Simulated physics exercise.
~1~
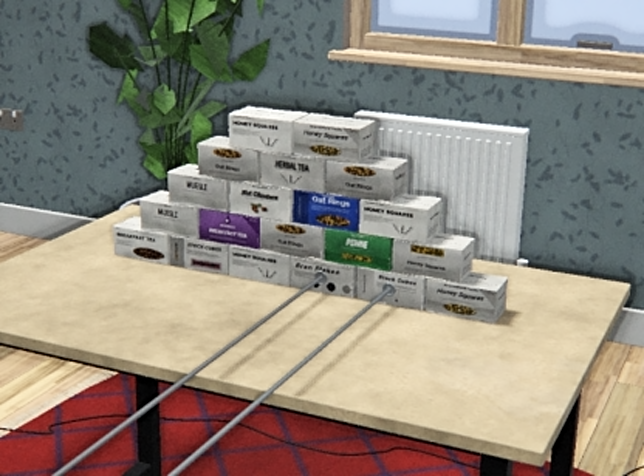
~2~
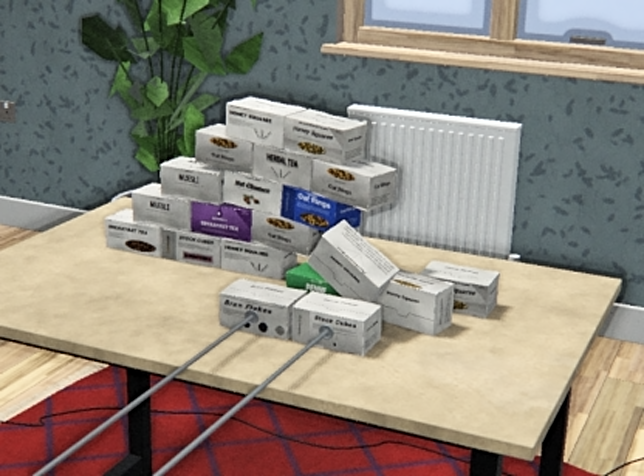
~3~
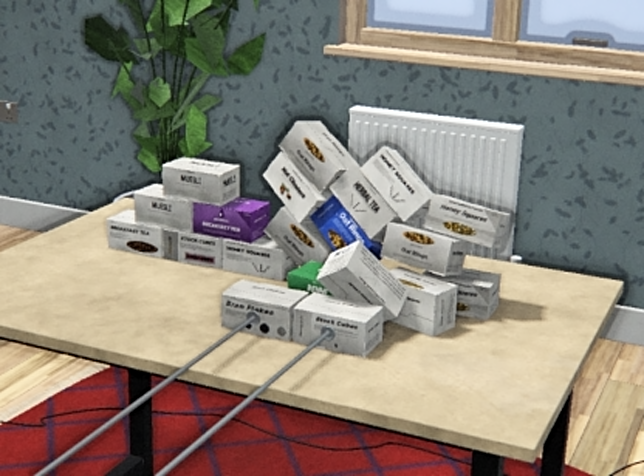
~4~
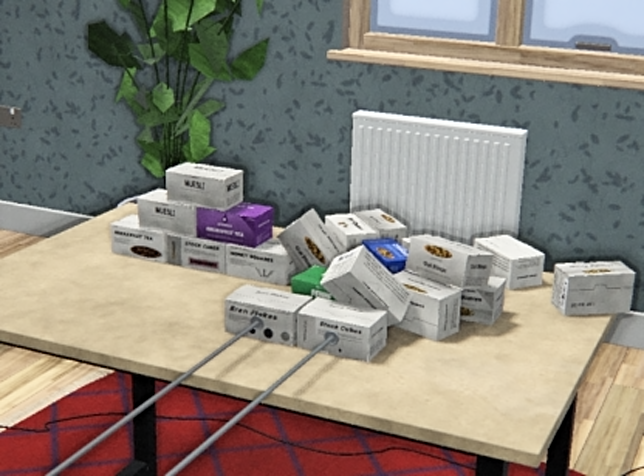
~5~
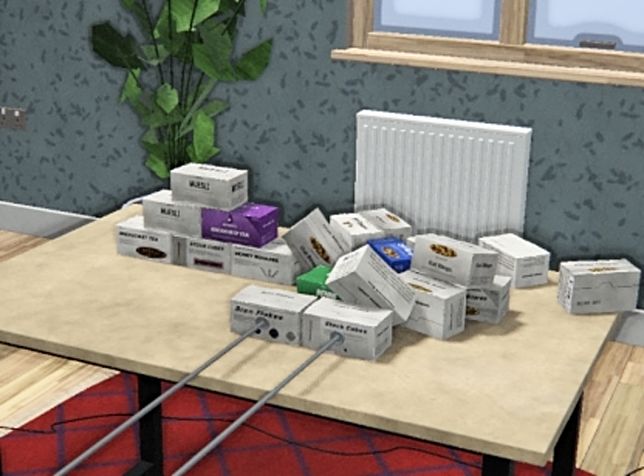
On a dining table, rods pull two boxes from a stacked pyramid, whose right side collapses.
